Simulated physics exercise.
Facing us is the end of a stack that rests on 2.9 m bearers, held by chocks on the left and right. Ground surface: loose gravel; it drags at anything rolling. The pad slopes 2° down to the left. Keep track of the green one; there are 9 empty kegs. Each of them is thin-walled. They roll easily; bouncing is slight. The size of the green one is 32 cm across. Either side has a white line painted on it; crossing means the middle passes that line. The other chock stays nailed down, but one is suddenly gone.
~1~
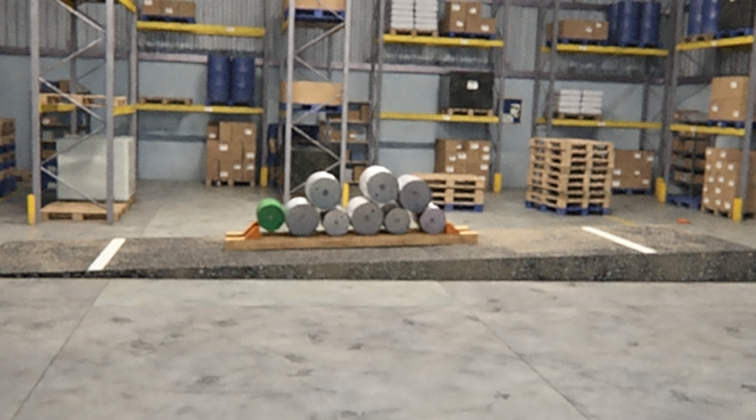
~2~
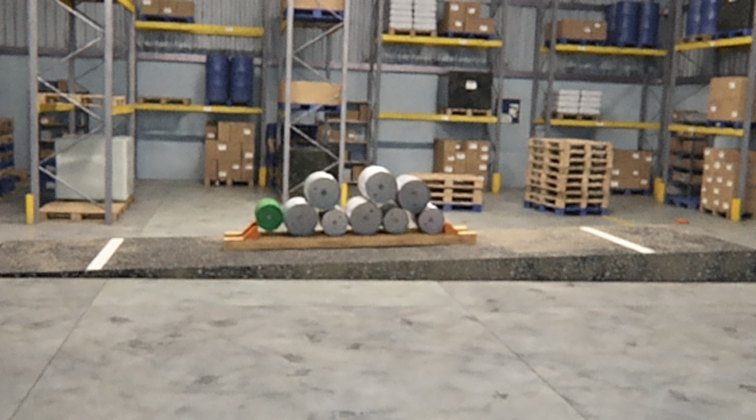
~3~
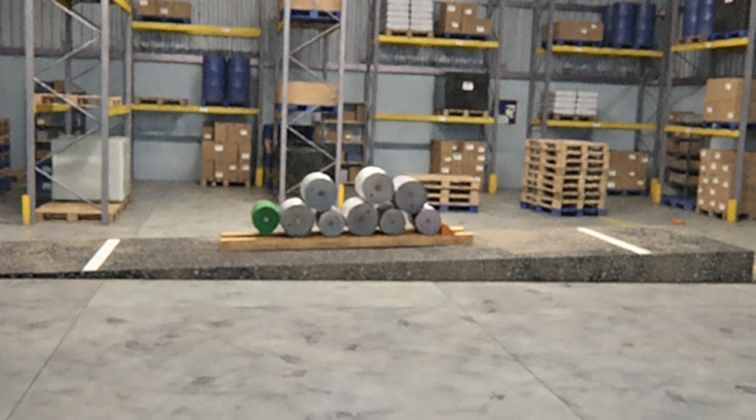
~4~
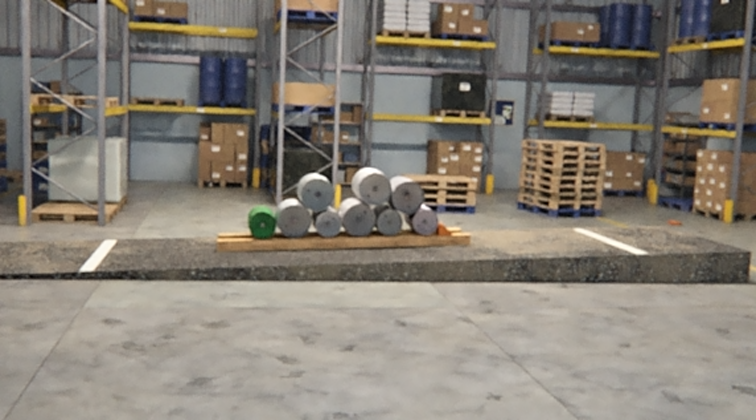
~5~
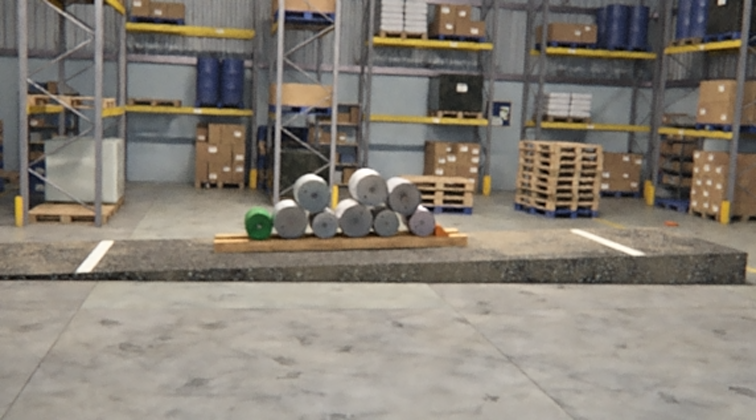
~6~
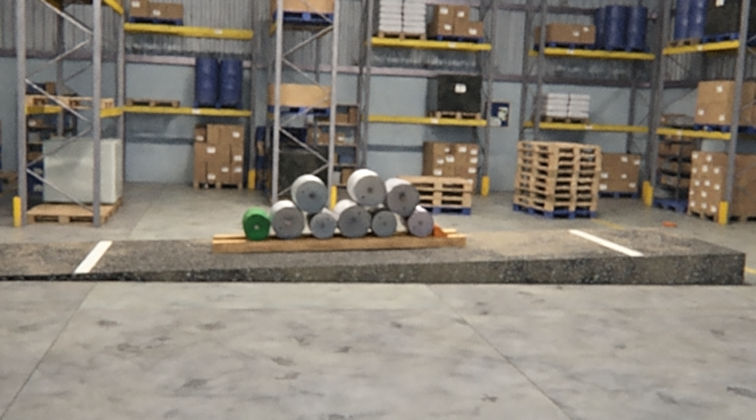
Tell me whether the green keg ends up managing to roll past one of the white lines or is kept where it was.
It manages it.
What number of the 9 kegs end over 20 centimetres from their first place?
The number you get is 9.
Another 0.9 s on from the last picture, green is on the bearers, 30 cm from the bearers' left end, rolling left; 0 of 9 have crossed.
Another 2.0 s on from the last picture, green is off the bearers, 100 cm short of the left line, rolling left; 0 of 9 have crossed.
Another 3.4 s on from the last picture, green is past the left line; 1 of 9 has crossed.
In the end (9.8 s after the last picture), green is past the left line; 4 of 9 have crossed.
